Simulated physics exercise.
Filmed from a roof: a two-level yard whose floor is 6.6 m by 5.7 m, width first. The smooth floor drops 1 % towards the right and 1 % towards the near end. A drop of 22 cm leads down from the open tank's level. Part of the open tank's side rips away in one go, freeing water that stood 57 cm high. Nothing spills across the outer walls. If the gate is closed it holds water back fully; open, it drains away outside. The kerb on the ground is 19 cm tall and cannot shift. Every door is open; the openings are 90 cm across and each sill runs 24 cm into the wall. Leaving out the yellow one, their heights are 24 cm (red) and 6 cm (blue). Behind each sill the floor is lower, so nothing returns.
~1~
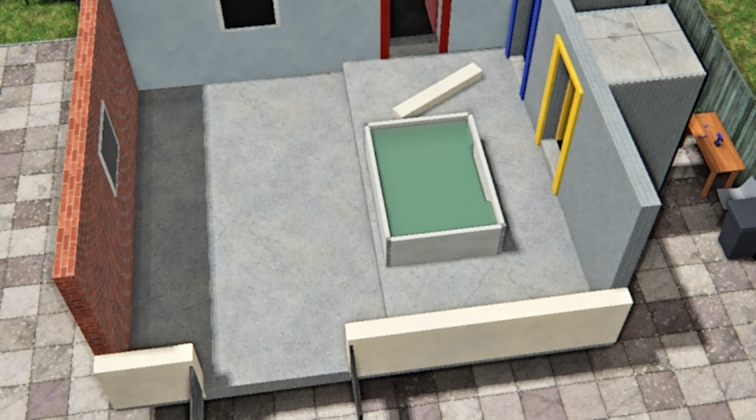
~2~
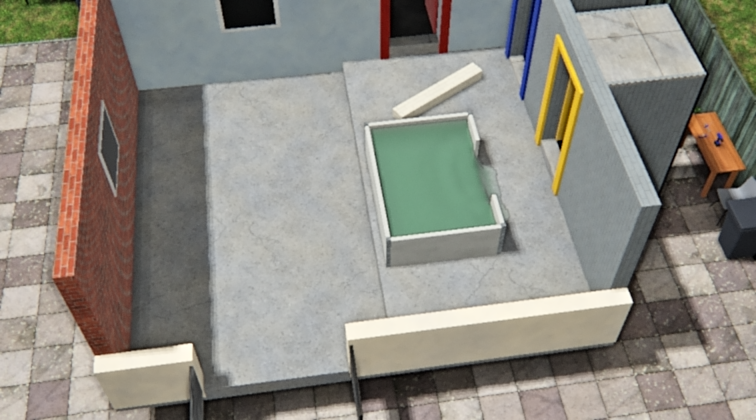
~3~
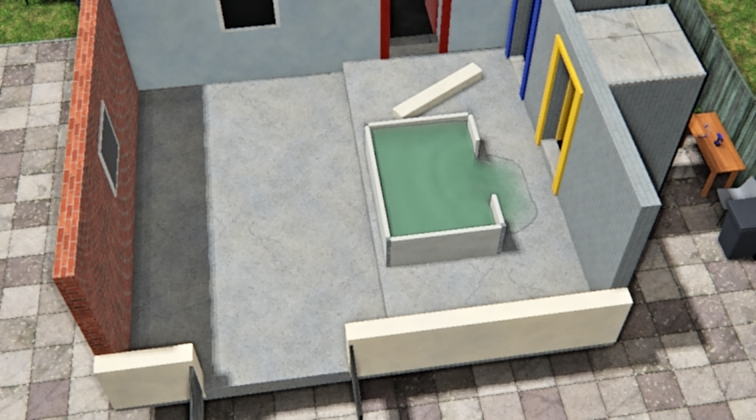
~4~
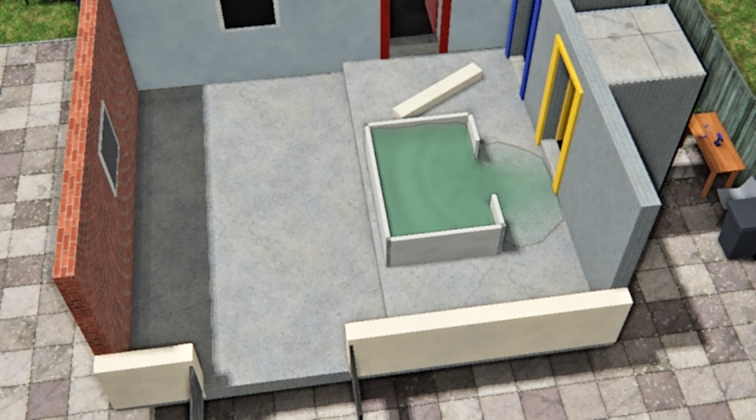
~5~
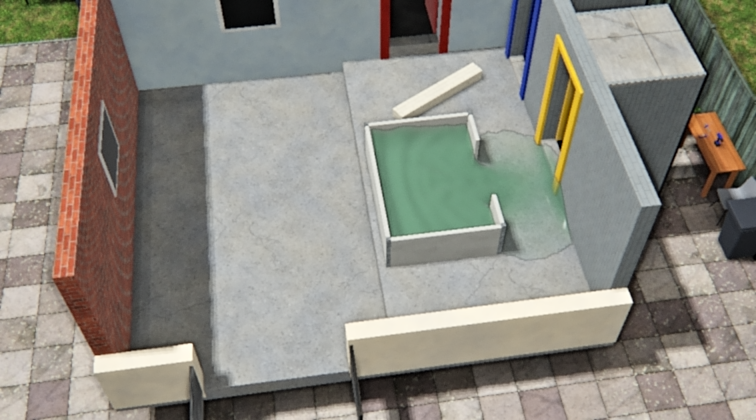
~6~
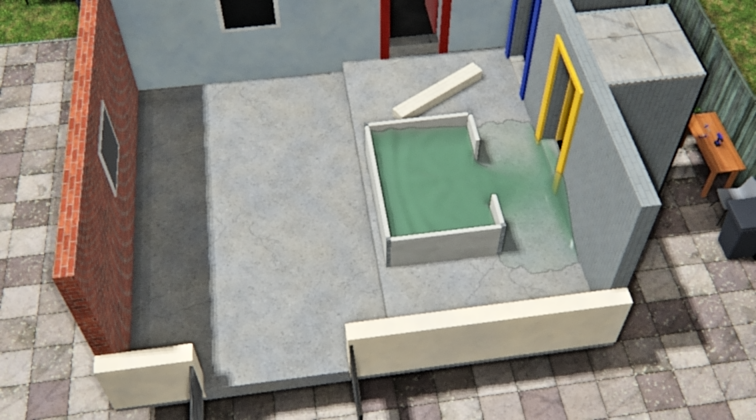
In a walled yard, the right side of an open tank breaking open and green water spreading across the floor to the yellow doorway.
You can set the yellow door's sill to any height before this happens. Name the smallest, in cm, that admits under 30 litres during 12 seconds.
At least 33 cm or so.
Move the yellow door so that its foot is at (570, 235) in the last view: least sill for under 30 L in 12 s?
Roughly 22 cm.
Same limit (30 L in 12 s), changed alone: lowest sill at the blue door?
Roughly 9.5 cm at blue.
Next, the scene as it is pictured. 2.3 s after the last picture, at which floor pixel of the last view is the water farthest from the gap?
At about (301, 361).
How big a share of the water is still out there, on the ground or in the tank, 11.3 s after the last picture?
Some 76 per cent remains.
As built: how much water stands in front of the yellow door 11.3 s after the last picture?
Some 6.0 cm.
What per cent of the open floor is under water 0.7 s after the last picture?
About 10 per cent.
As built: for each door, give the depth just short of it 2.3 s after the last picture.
Depths in cm: Red 3, blue 8, yellow 24.
Then, 0.7 s after the last picture water covers 10 % of the floor, deepest (42 cm) near (551, 198); 36 cm at the yellow door, 86 litres in over its 15 cm sill.
Then, 2.3 s after the last picture water covers 30 % of the floor, deepest (26 cm) near (548, 189); 24 cm at the yellow door, 217 litres in over its 15 cm sill.
Then, 11.3 s after the last picture water covers 95 % of the floor, deepest (10 cm) near (592, 316); 6 cm at the yellow door, 258 litres in over its 15 cm sill.
At the yellow door as built, the water peaked near 36 cm, 0.5 s after the last picture.
Run again over the same 12 s with other heights there, 62 litres in over 28 cm, 11 litres over 38 cm. The limit of 30 litres is kept from about 33 cm up.
